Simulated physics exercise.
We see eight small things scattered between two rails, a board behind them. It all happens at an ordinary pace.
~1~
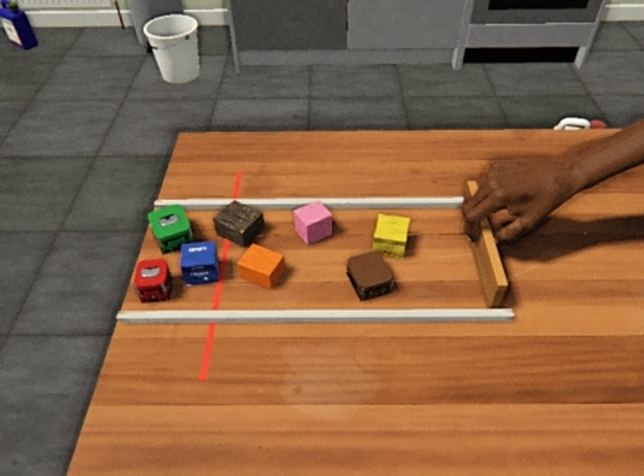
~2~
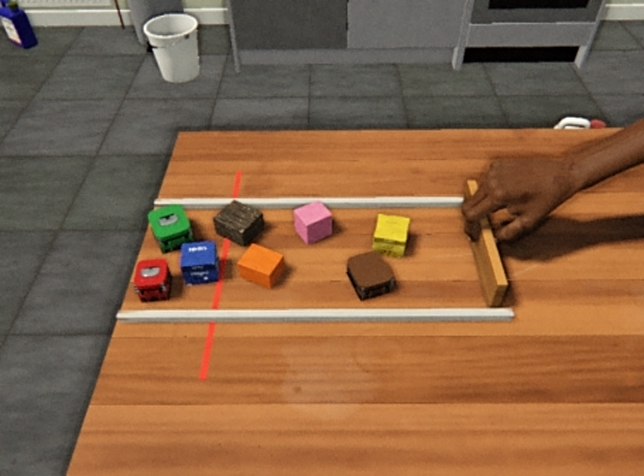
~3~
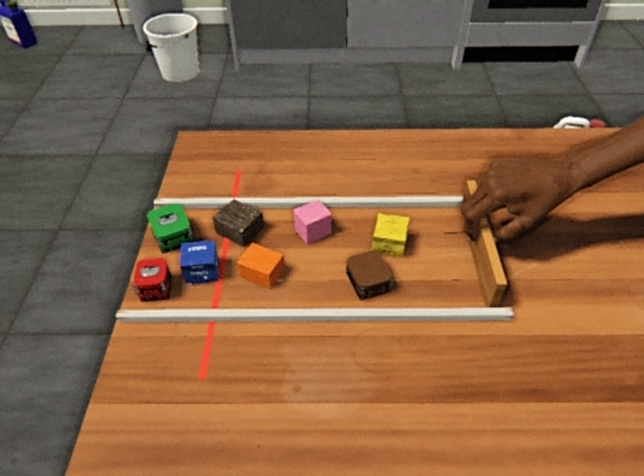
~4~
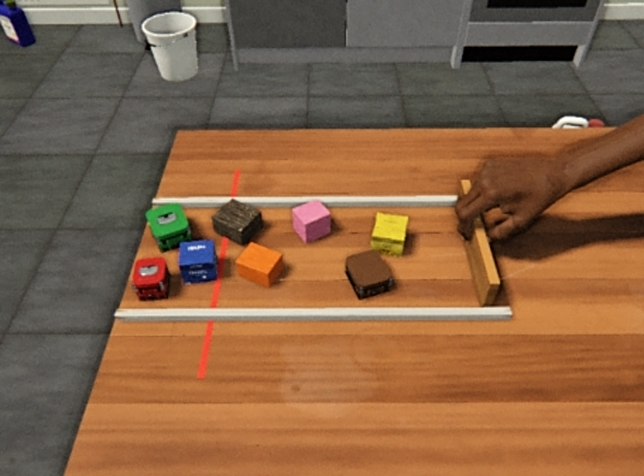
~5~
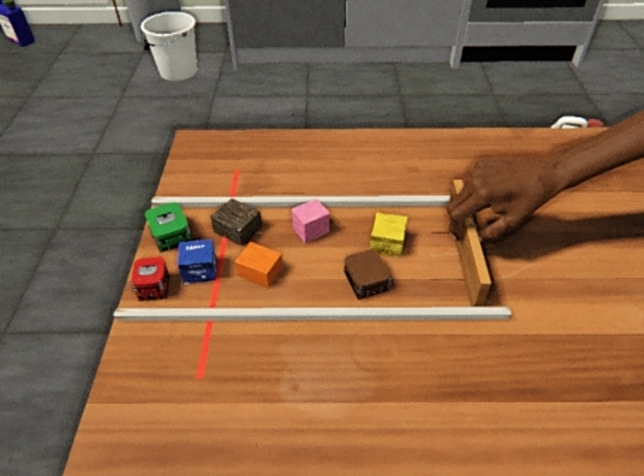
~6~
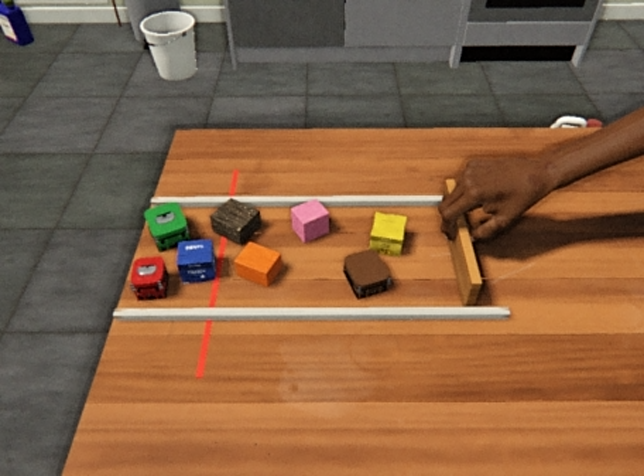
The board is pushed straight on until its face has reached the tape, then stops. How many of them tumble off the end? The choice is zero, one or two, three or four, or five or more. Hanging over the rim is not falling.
Outcome: The number that fall off is one or two.
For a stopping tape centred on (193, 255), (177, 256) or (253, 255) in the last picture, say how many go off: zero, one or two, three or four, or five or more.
For each place: Either three or four; more than four; none at all.
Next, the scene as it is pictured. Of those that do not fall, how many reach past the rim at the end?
2 of them.
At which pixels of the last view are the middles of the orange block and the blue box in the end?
The orange block stops around (165, 266); the blue box around (131, 255).
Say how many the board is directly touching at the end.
3 of them.
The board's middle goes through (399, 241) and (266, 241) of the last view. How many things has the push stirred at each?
At the one place 1, at the other 7.
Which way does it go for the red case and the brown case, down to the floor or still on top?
The red case comes down; the brown case is kept.
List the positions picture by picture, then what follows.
The first picture shows red case (154, 281); green case (171, 229); blue box (200, 263); board (482, 242); tape (224, 258).
The second picture shows green case (171, 228); brown case (369, 276).
The third picture shows blue box (200, 263); orange block (262, 265).
The fourth picture shows red case (152, 279); yellow box (389, 235).
The fifth picture shows green case (169, 227); board (467, 241).
The sixth picture shows red case (150, 279); green case (168, 226); blue box (197, 261); board (459, 240); tape (221, 255).
A little later, none off yet; red case at rest near (150, 279); green case at rest near (168, 226); blue box at rest near (197, 261).
When it is over, the number that fall off is one or two; down, red case.
